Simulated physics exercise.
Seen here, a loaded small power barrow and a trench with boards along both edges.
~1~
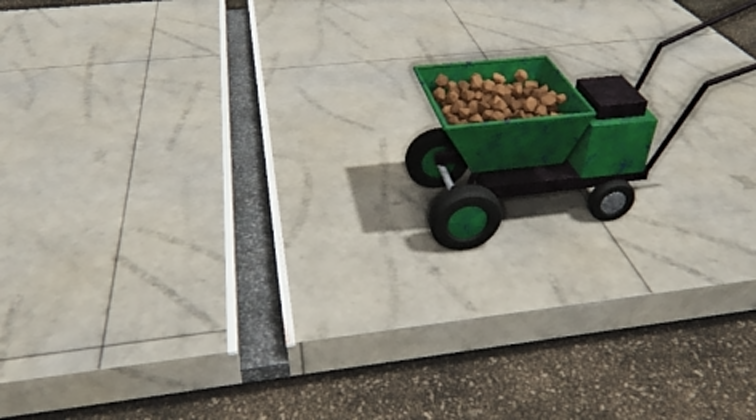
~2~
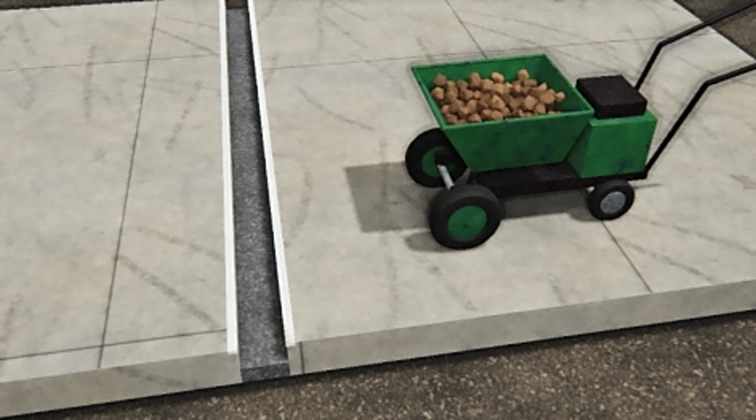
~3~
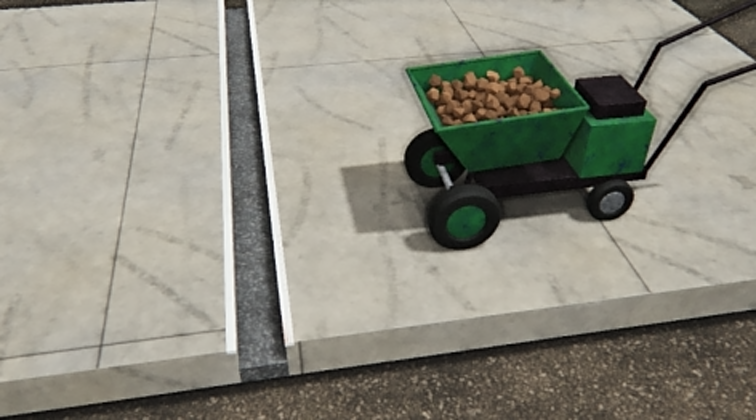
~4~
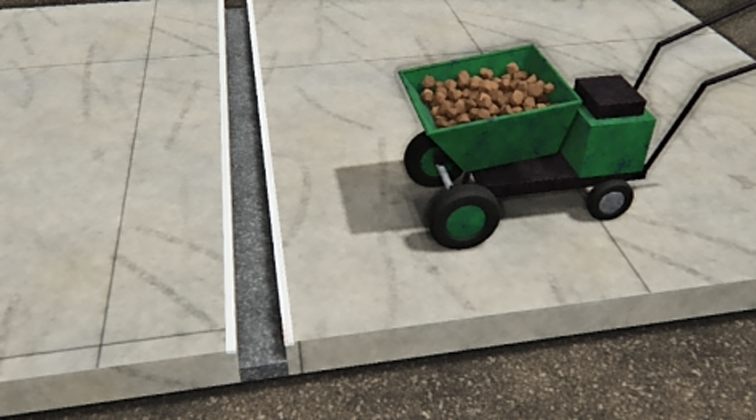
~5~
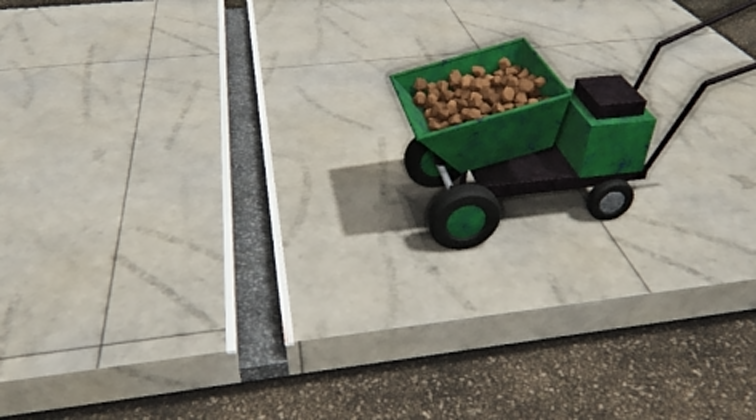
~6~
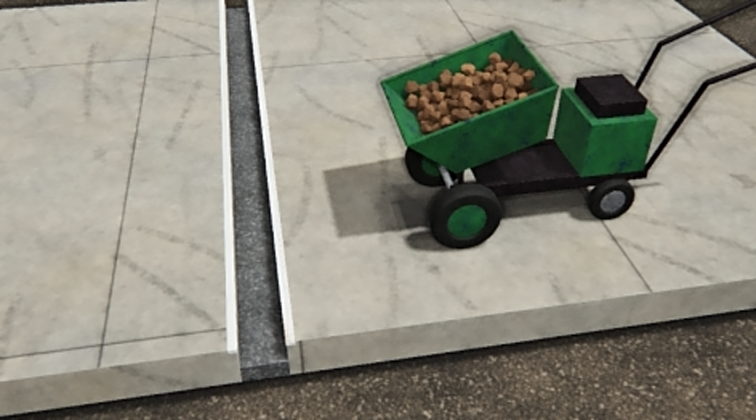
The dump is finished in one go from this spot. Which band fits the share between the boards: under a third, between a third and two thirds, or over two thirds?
The trench ends with under a third of it.
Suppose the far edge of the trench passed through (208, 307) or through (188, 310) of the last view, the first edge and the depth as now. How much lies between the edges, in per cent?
First some 20, then 20 per cent.
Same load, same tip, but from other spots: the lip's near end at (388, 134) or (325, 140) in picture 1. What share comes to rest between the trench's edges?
First some 60, then 40 per cent.
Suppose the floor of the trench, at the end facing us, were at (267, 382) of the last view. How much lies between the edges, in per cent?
Near 20 %.
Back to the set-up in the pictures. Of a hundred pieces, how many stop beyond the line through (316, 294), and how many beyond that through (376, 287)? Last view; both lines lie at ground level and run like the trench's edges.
In turn 40 and 80 in a hundred.
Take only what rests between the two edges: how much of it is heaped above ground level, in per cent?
Roughly 0 in a hundred.
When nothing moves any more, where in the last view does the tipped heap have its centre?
At about (310, 225).
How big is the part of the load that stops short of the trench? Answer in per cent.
It comes to 65 per cent or so.
Soon after the last picture, skip tipped steeply; all in the skip.
A little later, skip tipped steeply; nearly all in the skip; a small part short of the trench; a stray few falling.
Later still, skip tipped right over; about a third in the skip; about half short of the trench; about a quarter in or heaped over the trench.
By the end, skip tipped right over; a small part in the skip; about two thirds short of the trench; about a quarter in or heaped over the trench; a stray few beyond it.
